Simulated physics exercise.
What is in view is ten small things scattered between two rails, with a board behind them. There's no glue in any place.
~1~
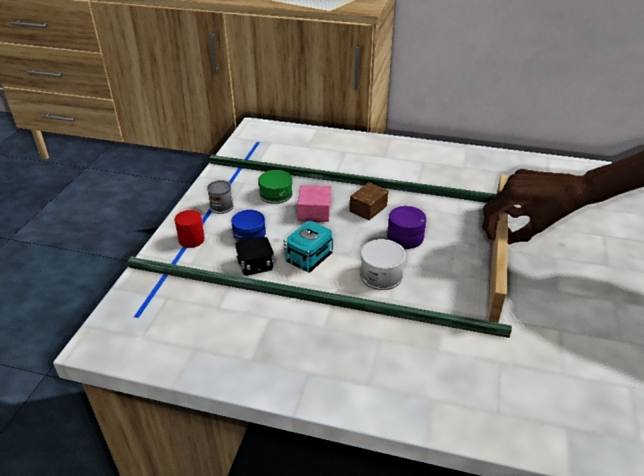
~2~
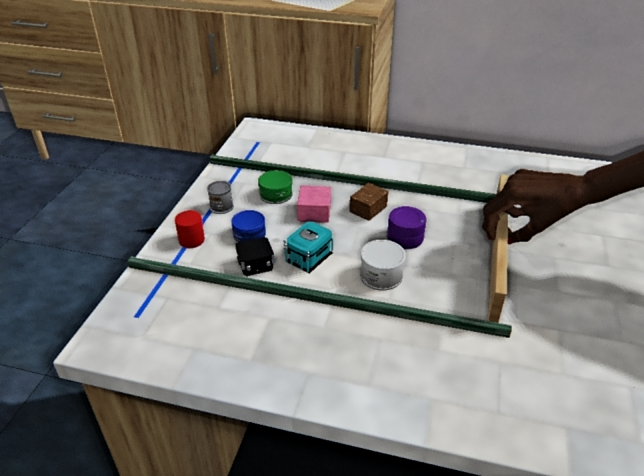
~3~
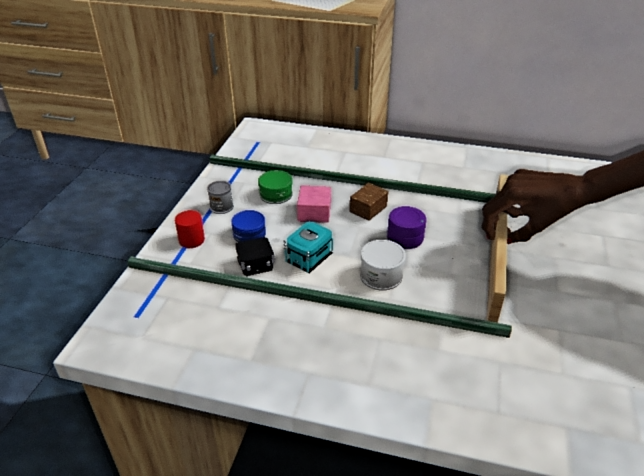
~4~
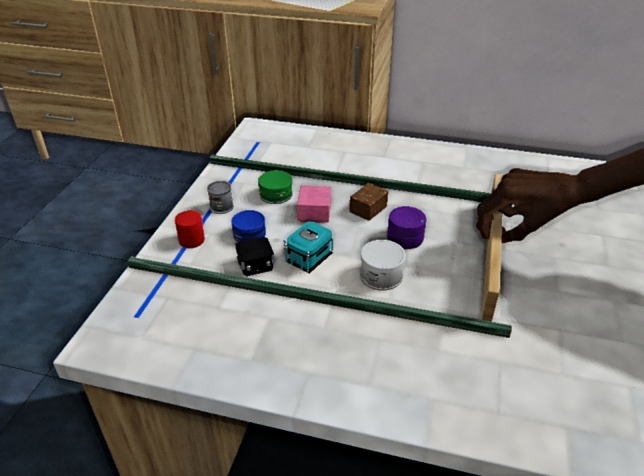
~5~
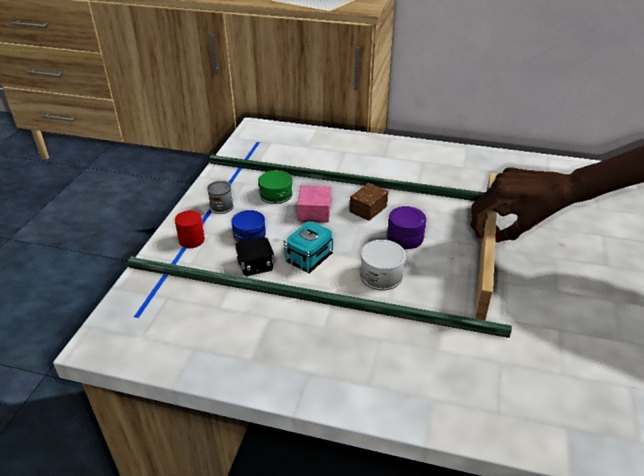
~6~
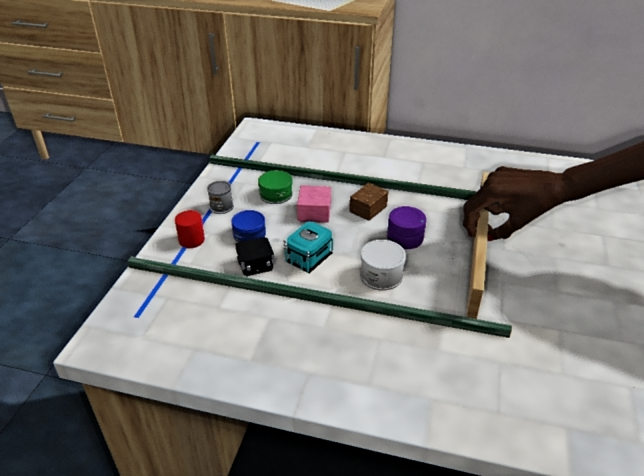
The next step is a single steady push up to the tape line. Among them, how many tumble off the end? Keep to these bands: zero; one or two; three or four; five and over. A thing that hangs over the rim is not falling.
It ends with five pieces at least gone from the top.
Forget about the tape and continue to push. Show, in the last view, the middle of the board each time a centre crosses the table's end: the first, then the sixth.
At (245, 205) for the first, at (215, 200) for the sixth.
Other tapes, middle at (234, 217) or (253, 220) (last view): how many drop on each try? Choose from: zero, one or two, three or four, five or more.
For the first tape, one to two; for the second, not one.
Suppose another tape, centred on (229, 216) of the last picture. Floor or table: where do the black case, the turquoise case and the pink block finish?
Black case stays put, turquoise case stays put, pink block stays put.
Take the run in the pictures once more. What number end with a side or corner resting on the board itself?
3 touch it.
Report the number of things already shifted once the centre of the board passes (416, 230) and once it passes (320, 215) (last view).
1 and 8.
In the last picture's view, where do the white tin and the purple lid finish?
In the last picture they sit at about (169, 229) and about (196, 195).
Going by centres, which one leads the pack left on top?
It would be the turquoise case.
A little later, none off yet; red lid at rest near (190, 229); grey tin at rest near (221, 197); blue tub at rest near (249, 227).
When it is over, the number that fall off is five or more; down, pink block, black case, green pot, blue tub, grey tin and red lid.
